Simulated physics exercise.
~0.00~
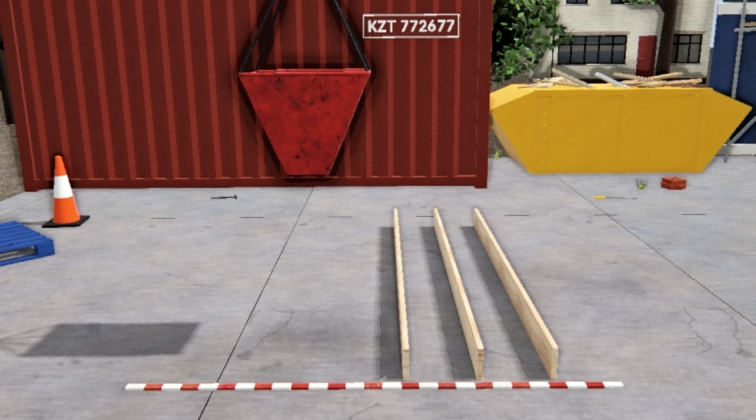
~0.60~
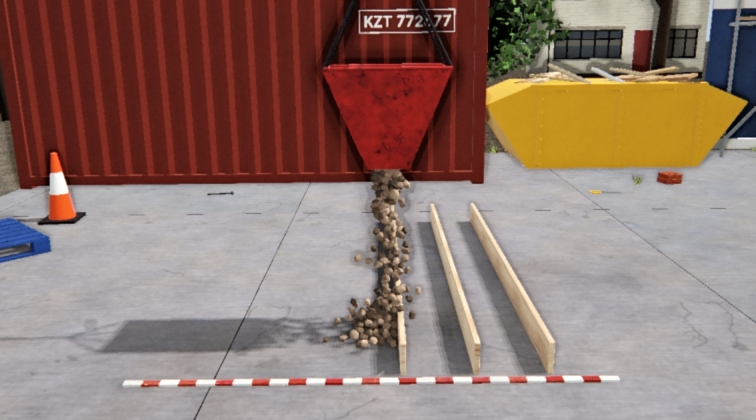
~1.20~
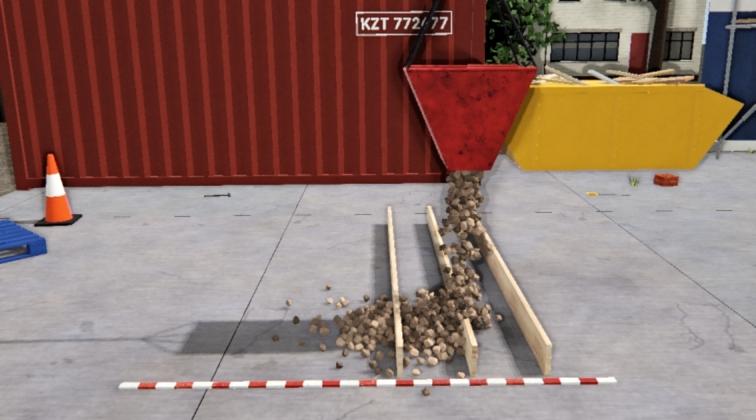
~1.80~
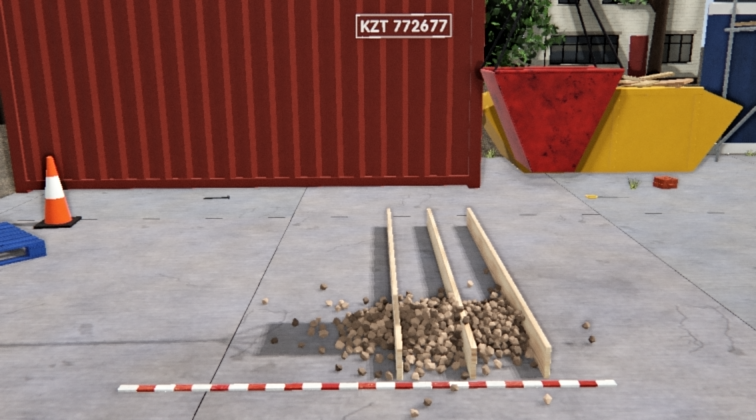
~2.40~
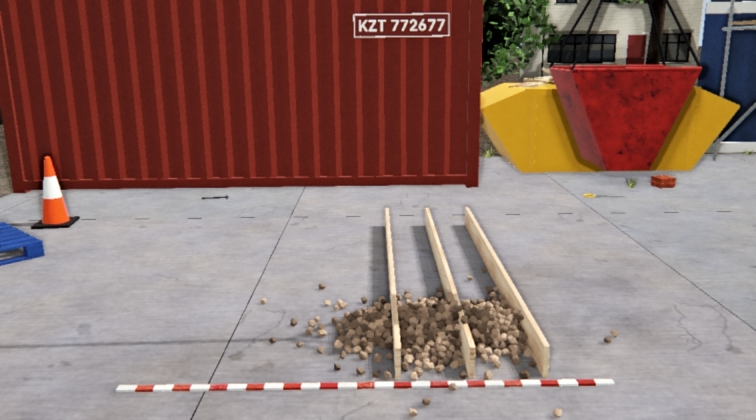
The video shows a red skip hanging in front of a container and moving right while pouring brown stones over three upright wooden planks. It empties and continues toward a yellow skip, leaving the stones heaped left of the planks and across both bays between them.
